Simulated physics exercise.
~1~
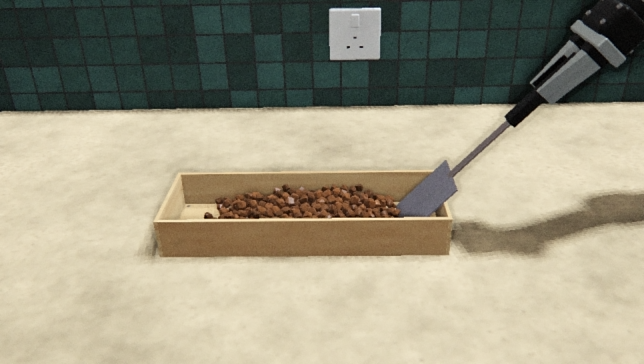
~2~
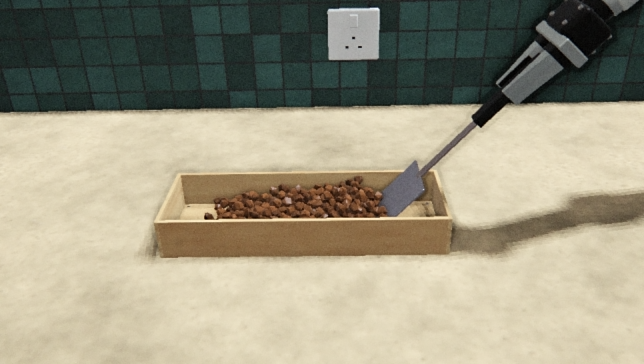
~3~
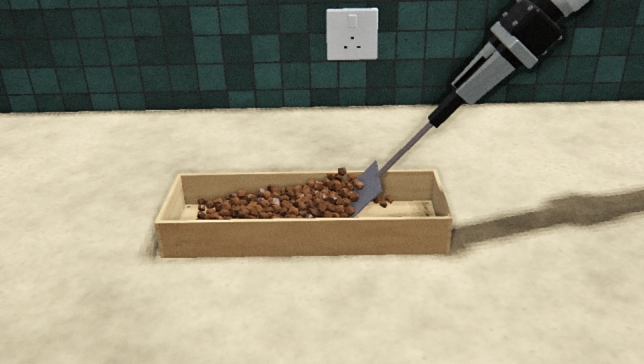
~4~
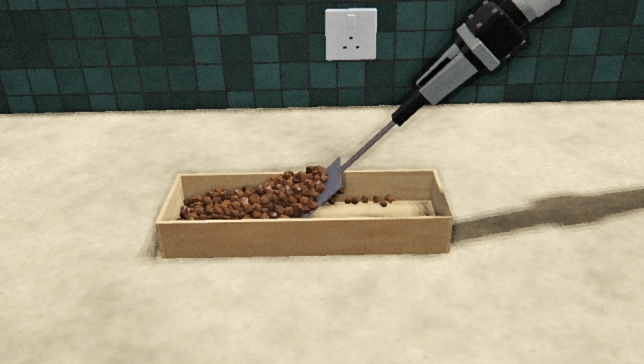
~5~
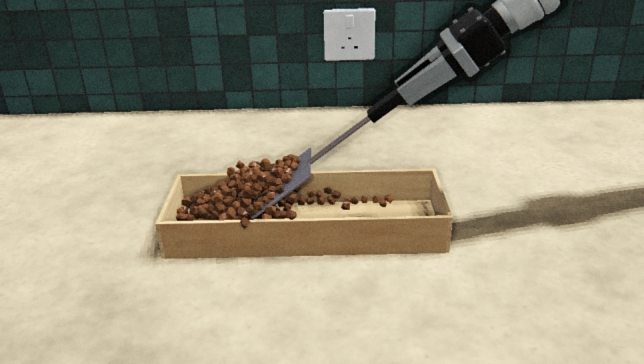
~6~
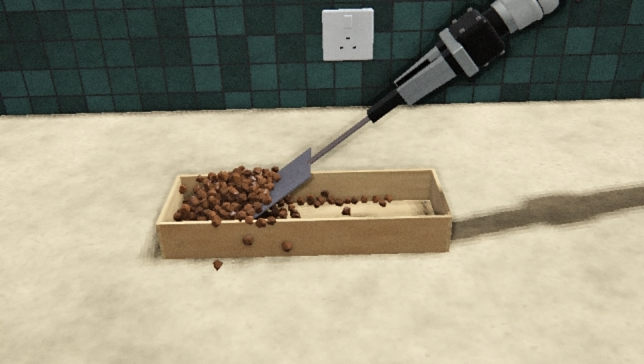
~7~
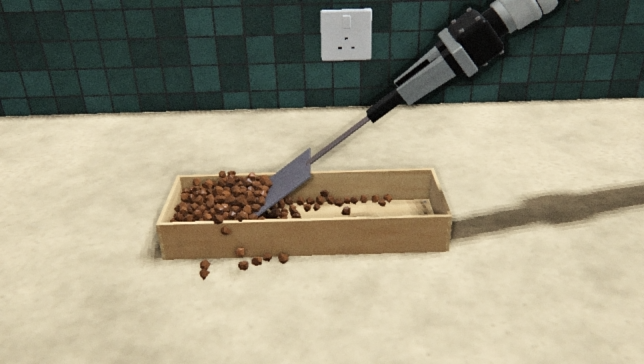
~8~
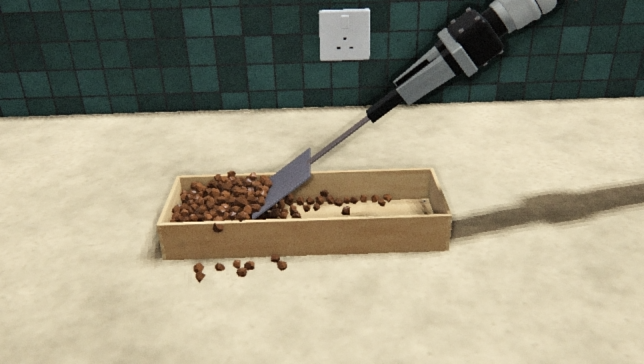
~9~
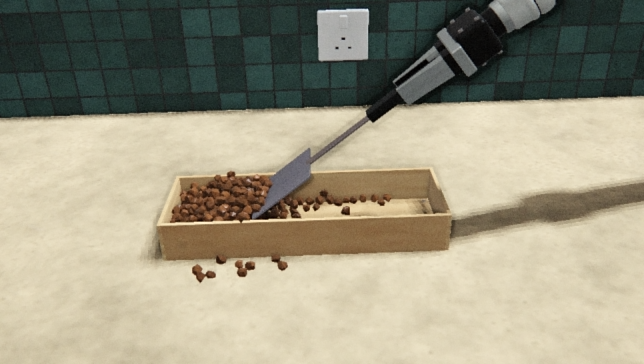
A spatula held by a robotic arm dips into the right end of a shallow, tan rectangular tin holding a layer of brown pellets, set on a pale countertop before green tiles. The blade sweeps steadily left, pushing the pellets ahead of it and leaving a thin trail behind. They bunch into a mound that rises above the rim at the left end. The spatula then stops and tilts slightly, and several pellets tumble over the near side. About a dozen settle on the counter, while nearly all remain heaped in the tin beside the still blade.
